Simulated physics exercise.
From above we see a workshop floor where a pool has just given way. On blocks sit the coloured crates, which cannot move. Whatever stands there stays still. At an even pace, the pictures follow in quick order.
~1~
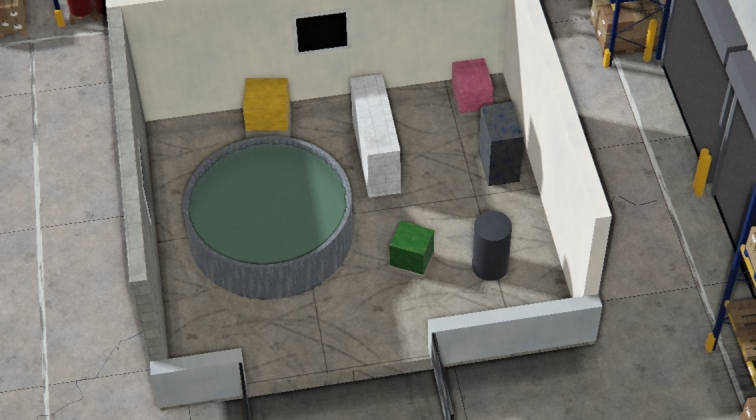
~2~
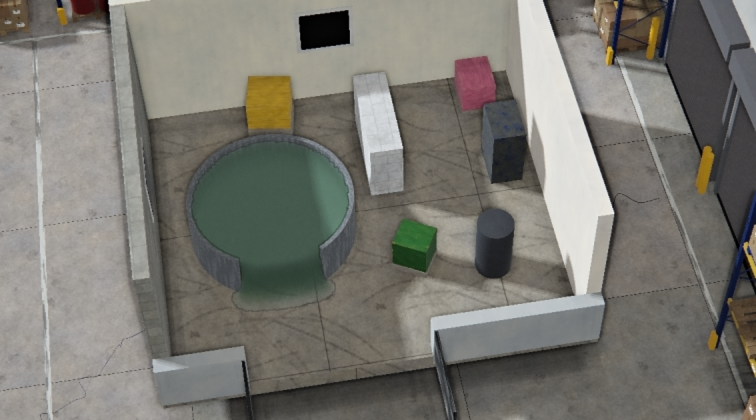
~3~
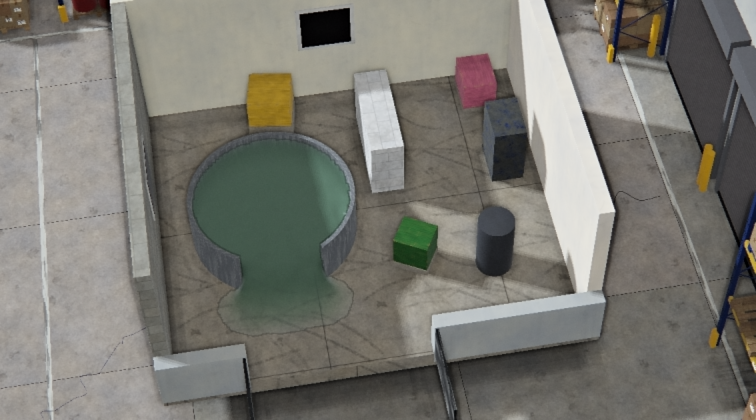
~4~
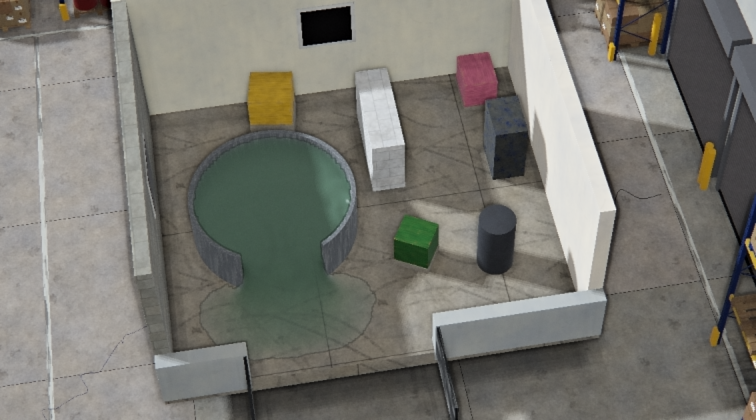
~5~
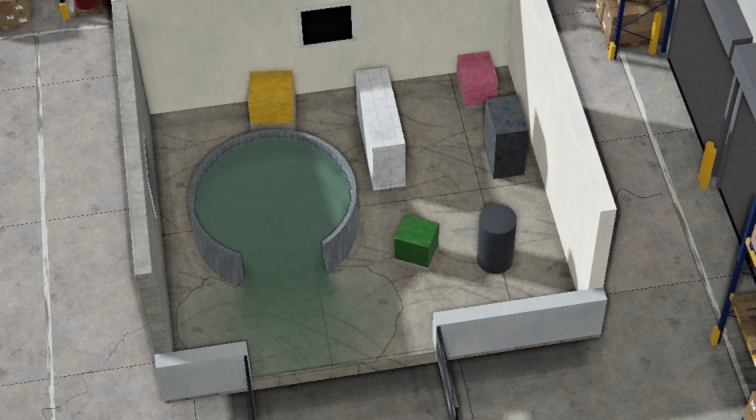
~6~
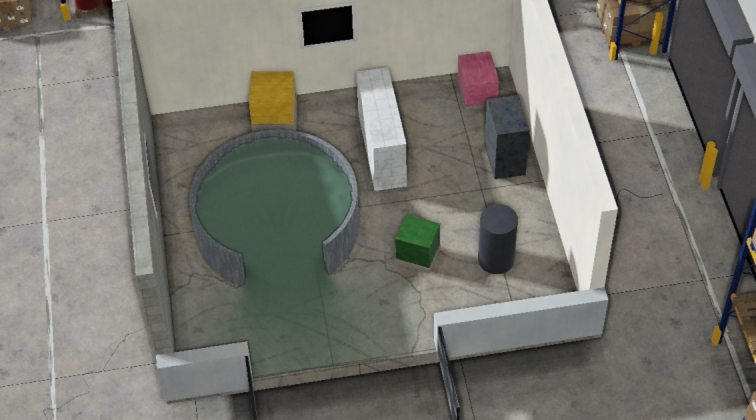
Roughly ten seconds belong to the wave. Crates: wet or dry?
In the end the yellow crate has no water on it afterwards, the pink crate has no water on it afterwards, the green crate has no water on it afterwards.
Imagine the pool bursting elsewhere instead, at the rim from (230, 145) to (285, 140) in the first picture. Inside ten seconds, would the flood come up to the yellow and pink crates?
Within ten seconds the yellow crate is drenched and the pink crate is drenched.
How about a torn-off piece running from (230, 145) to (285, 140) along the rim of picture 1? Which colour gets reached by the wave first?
The crate marked yellow comes first.
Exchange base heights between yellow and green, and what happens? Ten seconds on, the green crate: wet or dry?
The green crate stays out of it.
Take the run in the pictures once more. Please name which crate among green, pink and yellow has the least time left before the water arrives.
My pick is the green crate.
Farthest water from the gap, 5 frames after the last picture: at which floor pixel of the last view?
I'd say at around (496, 329).
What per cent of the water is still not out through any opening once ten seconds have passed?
My figure is close to 30 percent.
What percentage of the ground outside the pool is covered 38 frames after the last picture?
I'd put it at roughly 50 per cent.
A moment on, water covers 20 % of the floor; the yellow crate not reached, the pink crate not reached, the green crate water round its plinth.
Next, water covers 25 % of the floor; the yellow crate not reached, the pink crate not reached, the green crate water round its plinth.
Then, water covers 40 % of the floor; the yellow crate not reached, the pink crate not reached, the green crate water round its plinth.
Later, water covers 50 % of the floor; the yellow crate water round its plinth, the pink crate not reached, the green crate water round its plinth.
In the end, water covers 60 % of the floor; the yellow crate stayed above the water, the pink crate stayed above the water, the green crate stayed above the water.
